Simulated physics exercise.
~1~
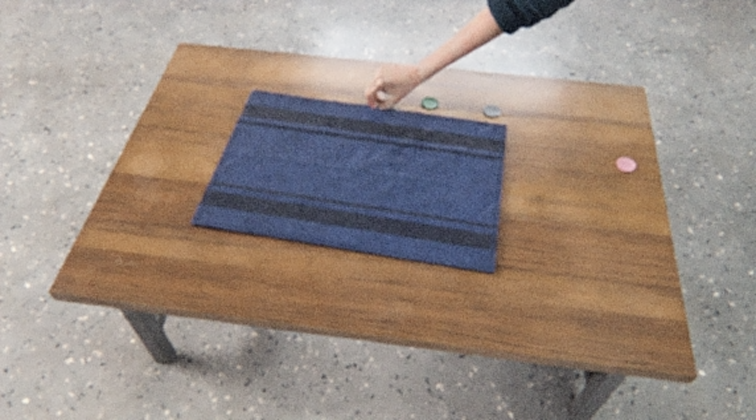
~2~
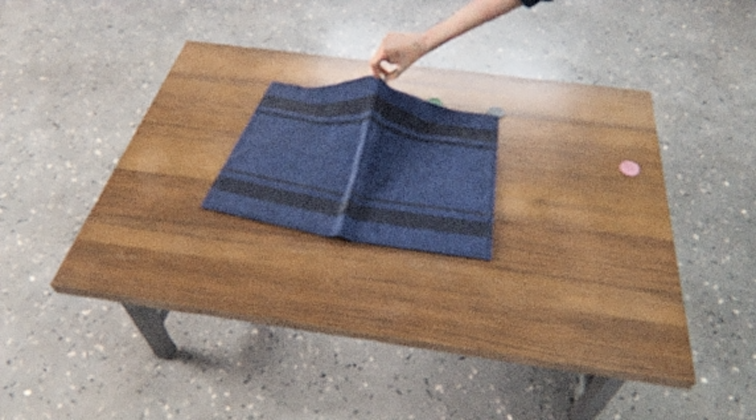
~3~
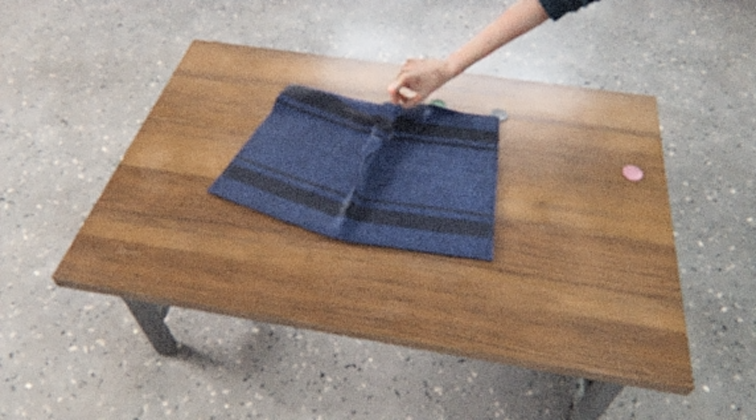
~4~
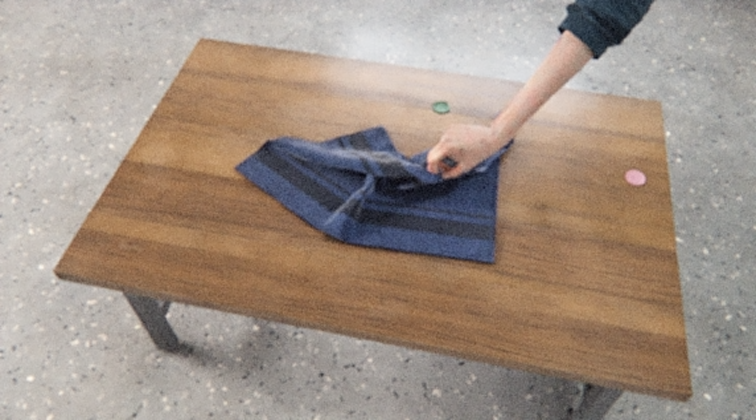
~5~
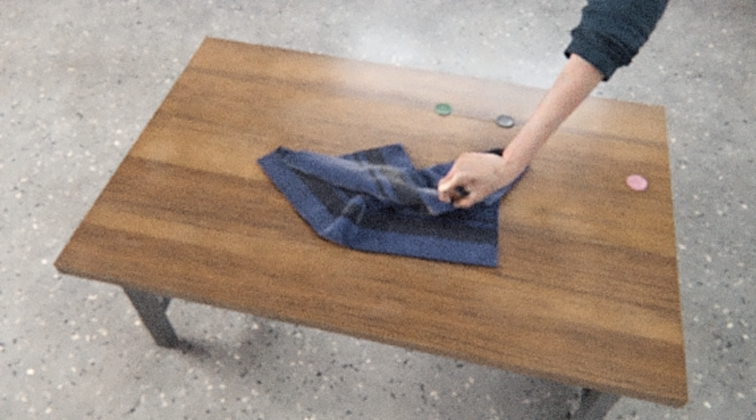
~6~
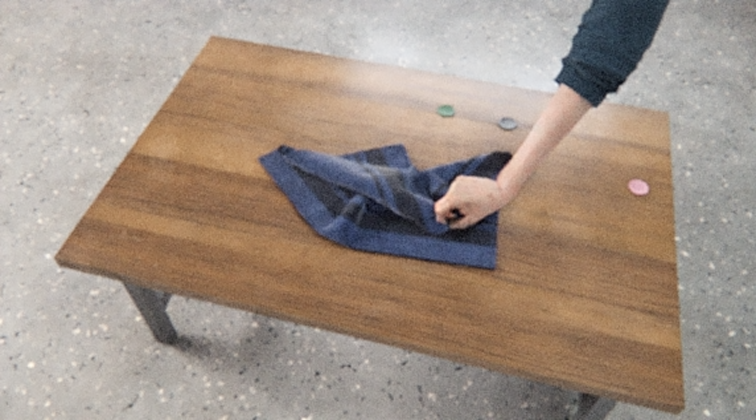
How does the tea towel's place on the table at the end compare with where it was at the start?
It begins spread out to the left of the middle, and by the end it lies bunched up a little further to the right and closer to the near side of the table.
A dark blue tea towel with black stripes lies flat on a wooden table, seen from above at an angle, with a speckled grey floor around it. Small green and grey discs sit by the table's far edge, and a pink one lies to the right. A hand reaching in from the top pinches the towel's far edge and lifts it slightly, raising a ridge down the cloth. It then draws the edge towards the near side and the right, folding and crumpling the towel. Finally the hand lowers over the bunched cloth, with all three discs uncovered.
